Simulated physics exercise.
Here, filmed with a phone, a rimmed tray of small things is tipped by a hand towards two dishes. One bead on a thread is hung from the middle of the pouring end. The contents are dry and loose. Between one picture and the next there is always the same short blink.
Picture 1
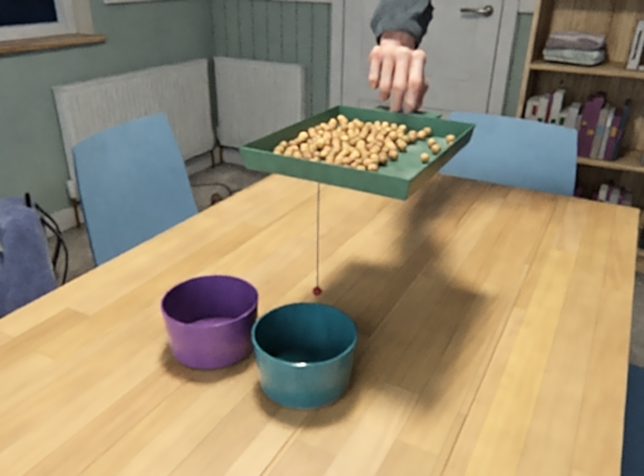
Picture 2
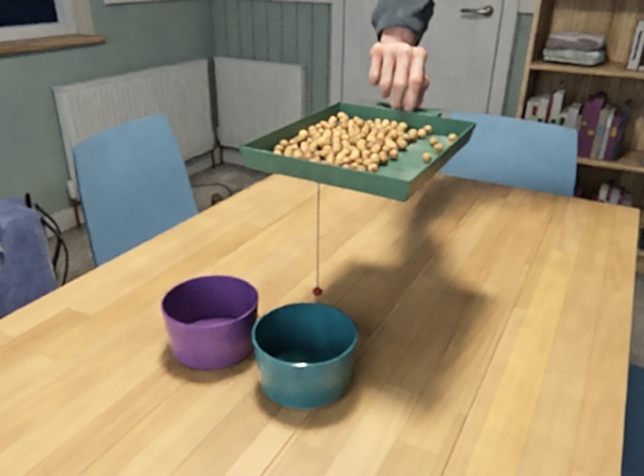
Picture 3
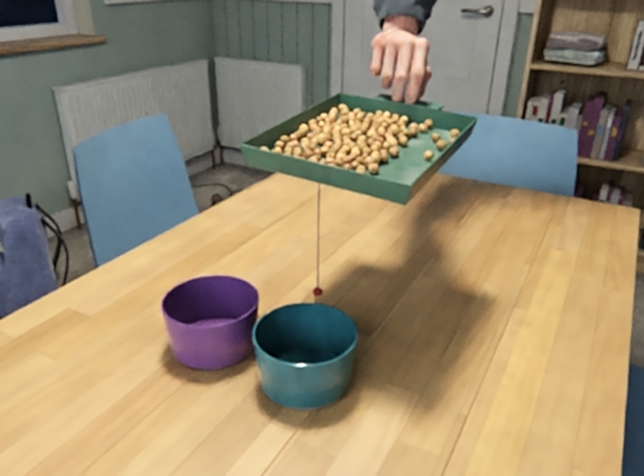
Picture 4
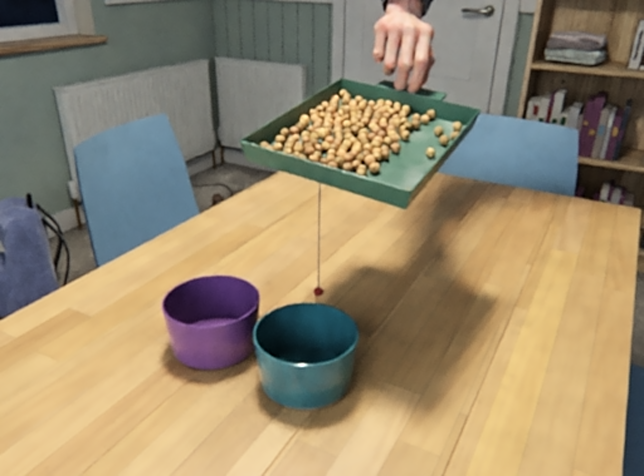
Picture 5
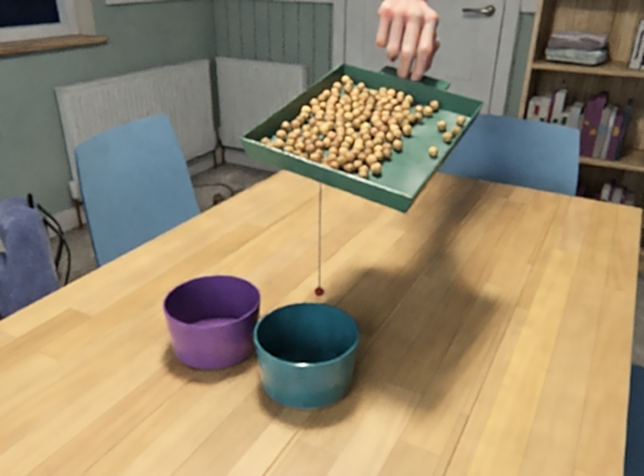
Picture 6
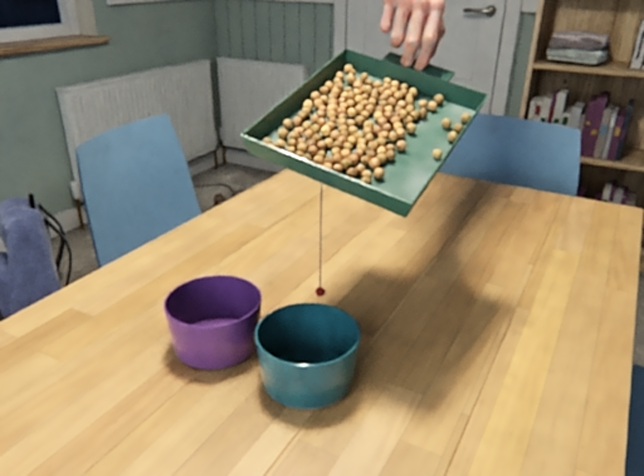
Hand raising the back of a green tray of small round beads, tilting it gradually above purple and teal bowls.
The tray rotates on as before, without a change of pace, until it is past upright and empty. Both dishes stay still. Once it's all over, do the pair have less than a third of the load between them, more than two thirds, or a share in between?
The dishes will not reach a third of the load.
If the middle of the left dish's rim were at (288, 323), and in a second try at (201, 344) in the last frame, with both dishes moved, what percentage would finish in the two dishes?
First try: Roughly 60 per cent; second try: Roughly 0 per cent.
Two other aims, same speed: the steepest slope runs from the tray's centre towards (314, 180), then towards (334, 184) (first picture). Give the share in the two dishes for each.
The first try yields 70 percent and the second 60 percent.
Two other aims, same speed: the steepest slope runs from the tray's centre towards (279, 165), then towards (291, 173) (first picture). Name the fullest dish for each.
First it's the dish to the left, then it's the dish to the left.
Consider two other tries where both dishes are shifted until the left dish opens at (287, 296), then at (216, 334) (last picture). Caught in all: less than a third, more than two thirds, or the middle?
First: Above two thirds. Second: Less than a third.
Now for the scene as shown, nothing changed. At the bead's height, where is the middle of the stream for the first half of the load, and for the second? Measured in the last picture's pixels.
It passes near (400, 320) first and then near (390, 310).
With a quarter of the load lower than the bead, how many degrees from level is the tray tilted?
Around 80° at that moment.
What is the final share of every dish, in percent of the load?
The left dish ends with 0 per cent of the load and the right dish with 0 per cent.
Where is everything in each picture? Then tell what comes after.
In the first picture, corners of the pouring end at (245, 147) and (407, 177), level; middle of the load at (345, 146), round wooden beads; left dish at (180, 342); right dish at (277, 380); bead on its thread at (317, 291).
In the second picture, corners of the pouring end at (246, 146) and (407, 178), level; middle of the load at (345, 144).
In the third picture, corners of the pouring end at (246, 144) and (408, 182), tipped barely, lowest at the right corner; middle of the load at (346, 140).
In the fourth picture, corners of the pouring end at (246, 140) and (408, 188), tipped a little, lowest at the right corner; middle of the load at (347, 133).
In the fifth picture, corners of the pouring end at (247, 137) and (409, 193), tipped a little, lowest at the right corner; middle of the load at (349, 127).
In the sixth picture, corners of the pouring end at (248, 134) and (410, 199), tipped clearly, lowest at the right corner; middle of the load at (360, 121), nearly all on the move; left dish at (183, 342); right dish at (280, 381).
Soon after the last picture, tray tipped steeply; most on the tray; a stray few outside both; a small part in the air.
A little later, tray tipped past a quarter turn; a small part on the tray; a stray few in the right dish; a stray few in the left dish; about two thirds outside both; a small part in the air.
Later still, tray tipped past a quarter turn; a stray few in the right dish; a stray few in the left dish; nearly all outside both.
By the end, tray tipped past a quarter turn; a stray few in the right dish; a stray few in the left dish; nearly all outside both.
